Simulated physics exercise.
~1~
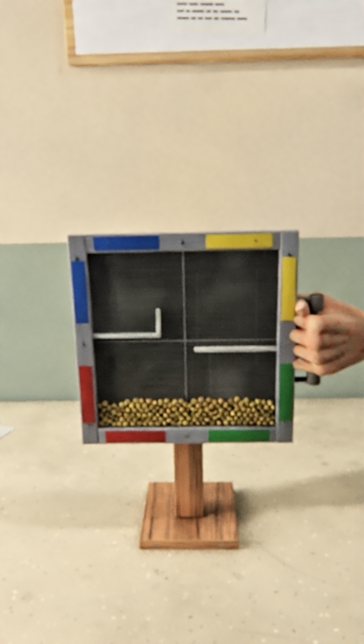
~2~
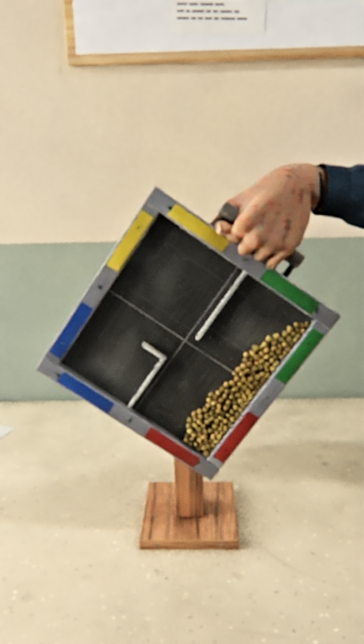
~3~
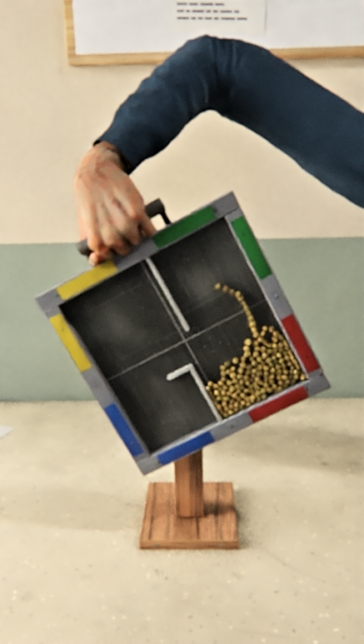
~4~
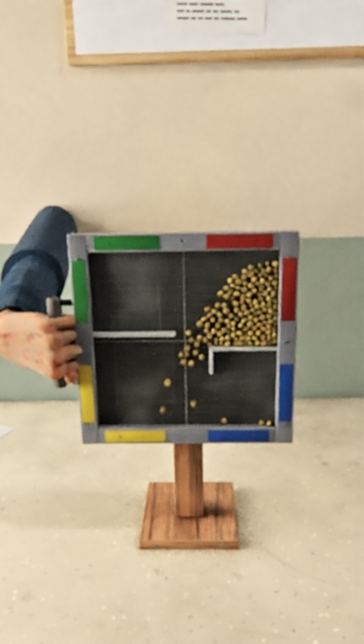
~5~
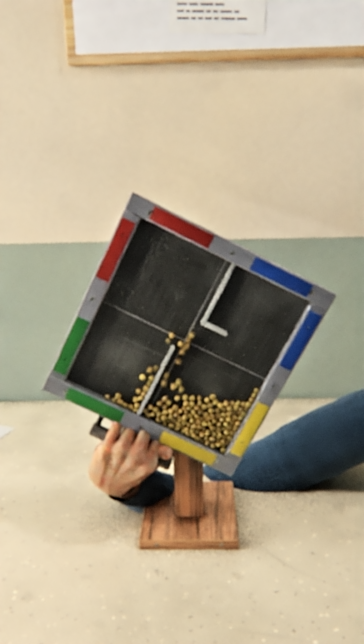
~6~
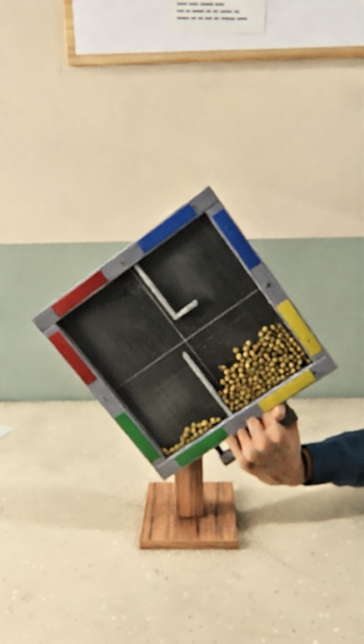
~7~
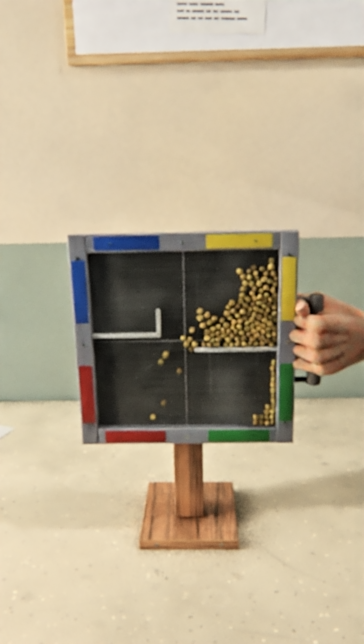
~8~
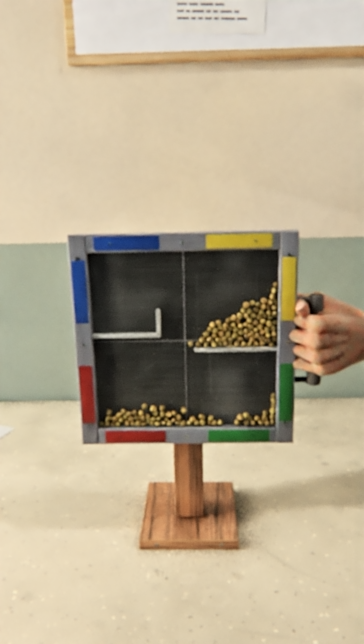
On a pale tabletop before a cream and green wall, seen from a fixed frontal view, a square dark case stands on a wooden post. Blue, yellow, red and green tape marks its quarters, white ledges sit inside, and small tan beads line the bottom. A hand on the handle turns the case counterclockwise until it is upside down, and the beads gather at right, some spilling past a ledge. The hand then turns it back clockwise to upright. Beads fall from the yellow quarter's ledge, leaving a heap there and smaller piles in red and green, with blue empty.
